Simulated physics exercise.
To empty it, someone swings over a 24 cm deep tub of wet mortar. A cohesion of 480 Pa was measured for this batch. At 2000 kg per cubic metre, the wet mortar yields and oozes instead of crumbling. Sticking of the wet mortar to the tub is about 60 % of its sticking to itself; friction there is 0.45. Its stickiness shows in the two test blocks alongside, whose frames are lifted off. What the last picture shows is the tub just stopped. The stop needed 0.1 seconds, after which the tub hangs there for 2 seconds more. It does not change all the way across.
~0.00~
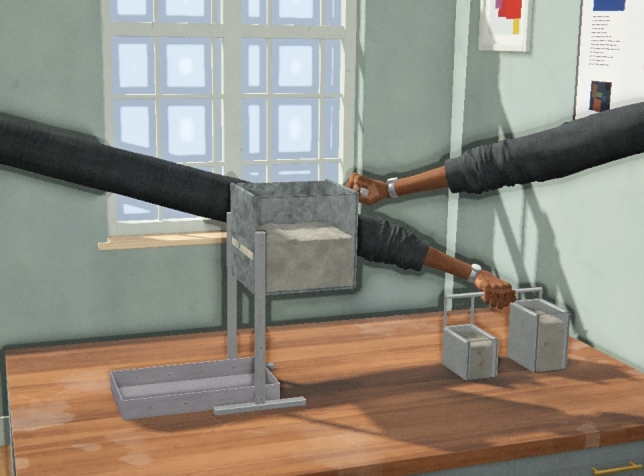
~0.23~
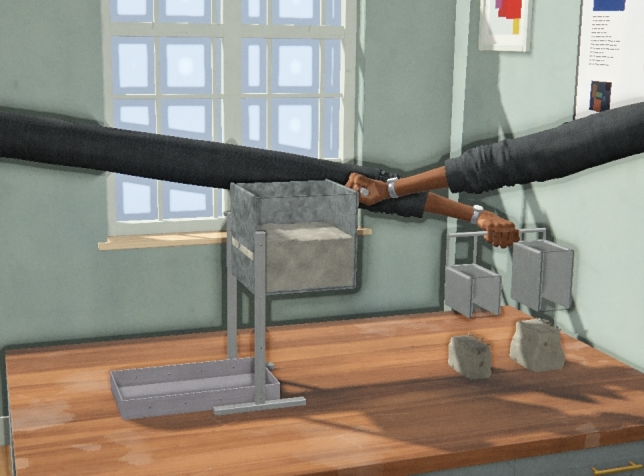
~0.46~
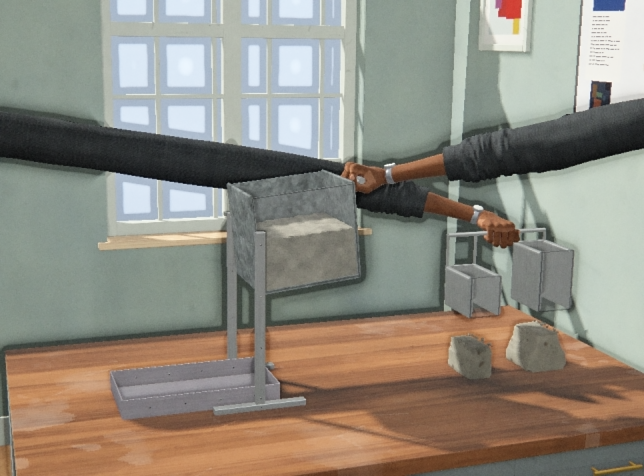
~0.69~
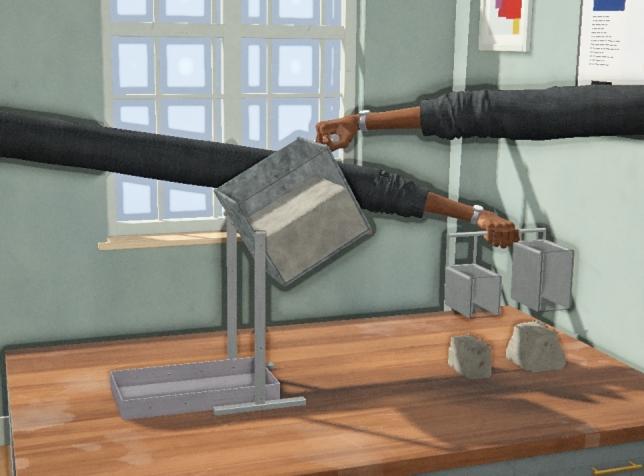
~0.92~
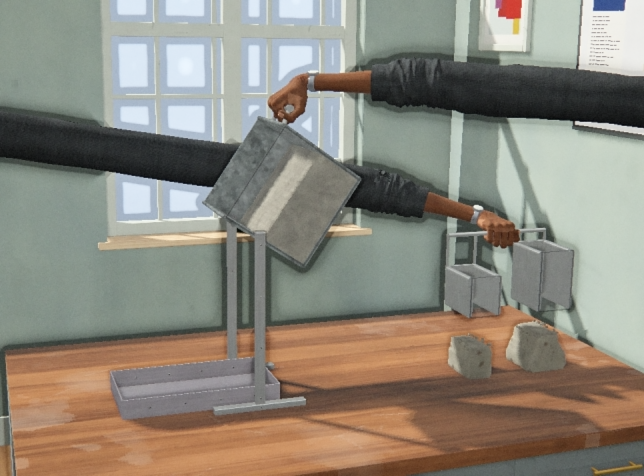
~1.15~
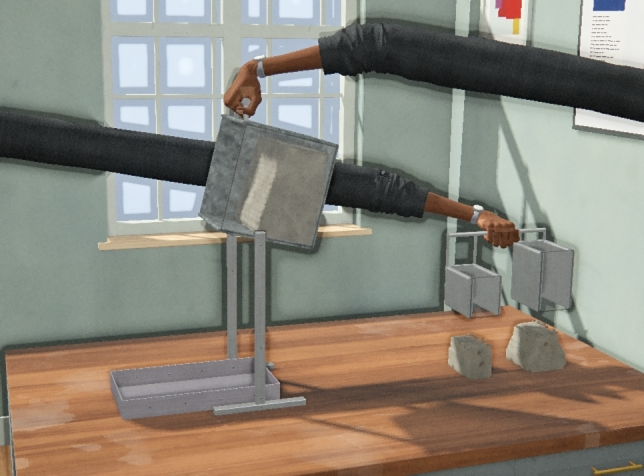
Wooden worktop by a window, one hand lifting paired moulds off two lumps, then another tilting a stand-mounted tub steeply left.
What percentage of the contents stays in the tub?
Near 100 %.
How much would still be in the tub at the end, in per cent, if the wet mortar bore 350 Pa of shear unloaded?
Then about 95 %.
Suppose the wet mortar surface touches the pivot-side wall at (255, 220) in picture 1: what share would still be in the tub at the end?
Around 80 per cent.
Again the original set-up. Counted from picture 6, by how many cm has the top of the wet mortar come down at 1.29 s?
Roughly 4 cm.
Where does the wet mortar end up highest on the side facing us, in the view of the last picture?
Somewhere near (257, 174) in the last view.
After 1.29 s, the tub is at 76 degrees and holds 100 %.
After 1.46 s, the tub is at 76 degrees and holds 100 %.
After 1.63 s, the tub is at 76 degrees and holds 100 %.
After 1.80 s, the tub is at 76 degrees and holds 100 %.
After 3.15 s, at the end, the tub is at 76 degrees and holds 100 %.
